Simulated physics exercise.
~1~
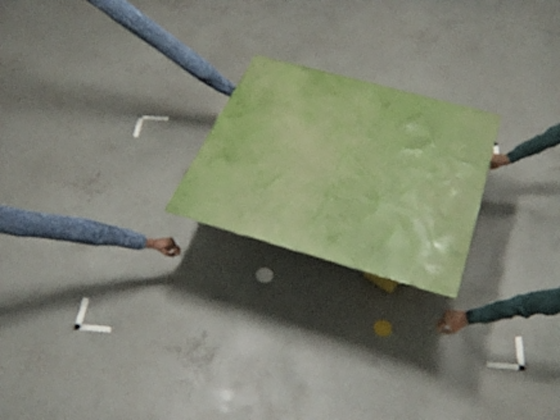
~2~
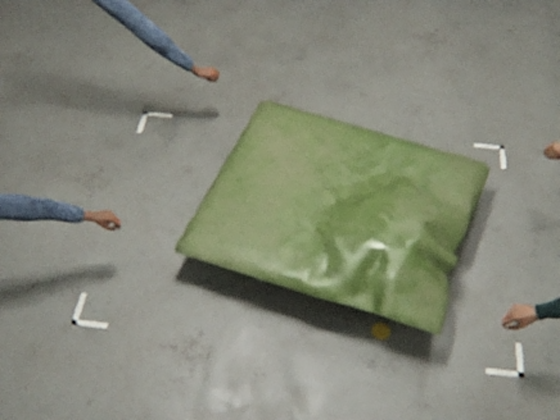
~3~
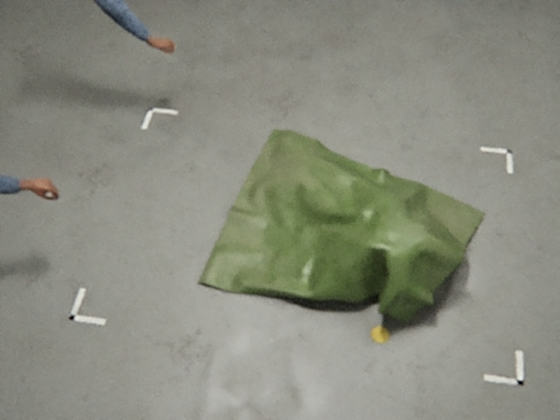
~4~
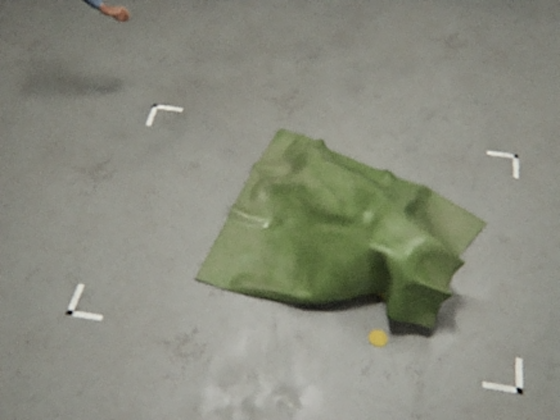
The video shows four hands holding a green cloth above a gray floor and letting it go, so it drops and drapes in folds over hidden raised shapes as the arms withdraw, ending crumpled and still with a small yellow disc uncovered beside its lower edge.
